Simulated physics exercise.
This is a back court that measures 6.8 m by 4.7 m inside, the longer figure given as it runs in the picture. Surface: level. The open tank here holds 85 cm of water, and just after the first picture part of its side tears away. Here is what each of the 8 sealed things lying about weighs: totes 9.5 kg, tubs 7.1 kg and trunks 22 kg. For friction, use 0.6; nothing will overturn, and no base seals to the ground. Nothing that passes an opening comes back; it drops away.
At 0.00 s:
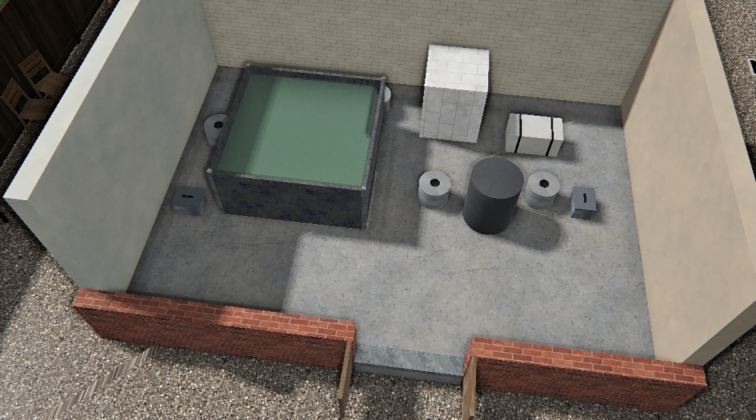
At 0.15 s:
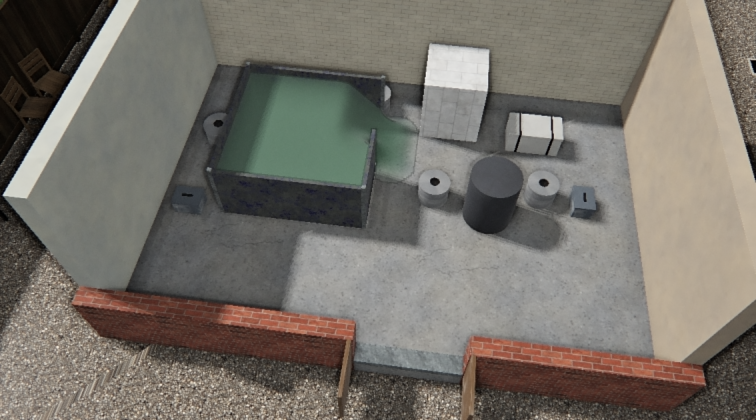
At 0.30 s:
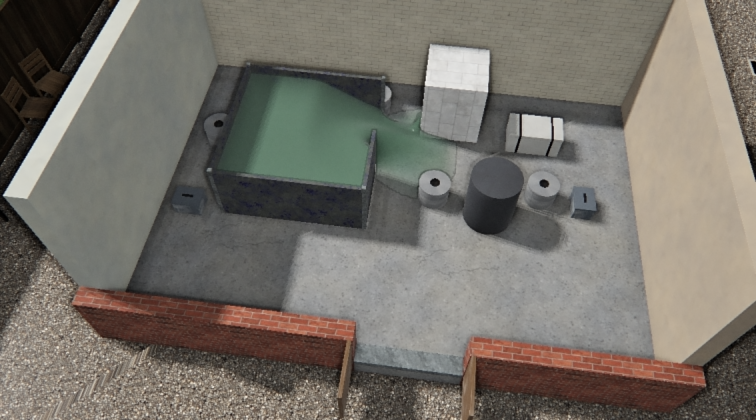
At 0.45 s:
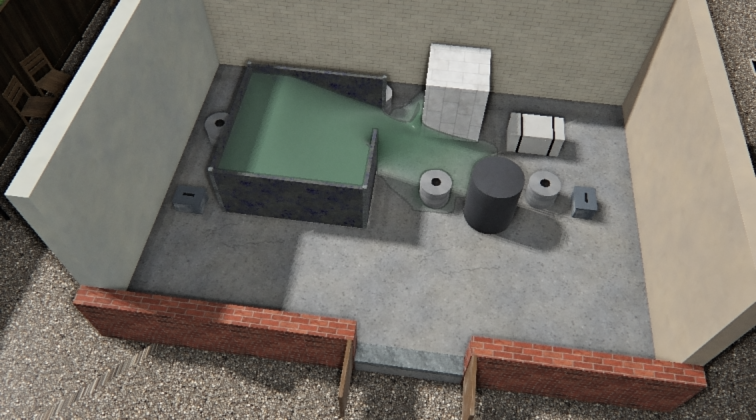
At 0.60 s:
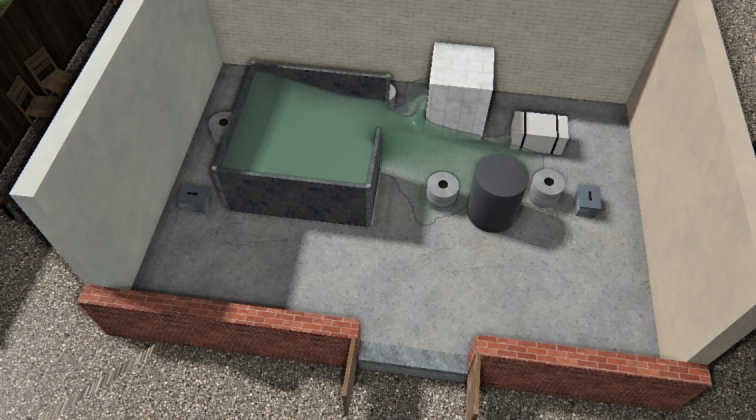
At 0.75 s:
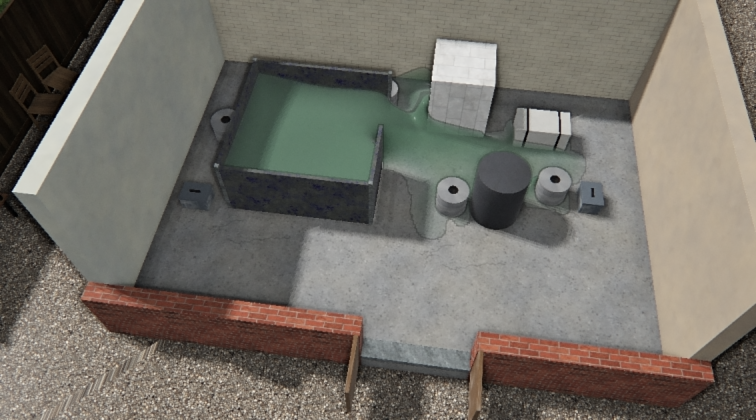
A paved back court, enclosed by pale walls and a low red brick wall with a gap, is seen from high above. An open dark tank of green water stands at left, with a white block, strapped white trunk, dark cylinder and round grey tubs to its right. The tank's right side opens, water spreads rightward around the objects, and two tubs shift slightly as the view drifts a little.
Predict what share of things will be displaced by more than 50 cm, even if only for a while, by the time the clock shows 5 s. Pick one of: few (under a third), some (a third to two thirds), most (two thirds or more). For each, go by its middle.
Most.
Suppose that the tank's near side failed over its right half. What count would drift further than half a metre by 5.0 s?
The answer would then be 3.
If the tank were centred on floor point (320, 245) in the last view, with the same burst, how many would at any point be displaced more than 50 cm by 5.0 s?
In that case the number is 4.
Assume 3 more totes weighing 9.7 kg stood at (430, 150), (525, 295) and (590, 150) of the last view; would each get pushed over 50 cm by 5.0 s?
One after another they come out above it, above it, above it.
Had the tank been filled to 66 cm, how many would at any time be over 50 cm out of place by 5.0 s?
Result: 6.
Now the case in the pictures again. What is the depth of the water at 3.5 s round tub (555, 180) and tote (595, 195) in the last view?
Depth approx. 11 cm / 20 cm.
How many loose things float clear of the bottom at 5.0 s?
At that time the total is 6.
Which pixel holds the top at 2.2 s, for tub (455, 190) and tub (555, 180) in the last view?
Near (426, 267) and (612, 285).
After 1.1 s 1 of 8 are over 50 cm from their spots; 0 afloat.
After 2.2 s 5 of 8 are over 50 cm from their spots; 2 afloat.
After 3.5 s 5 of 8 are over 50 cm from their spots; 5 afloat.
After 5.0 s 7 of 8 are over 50 cm from their spots, and 7 have been at some point; 6 afloat.
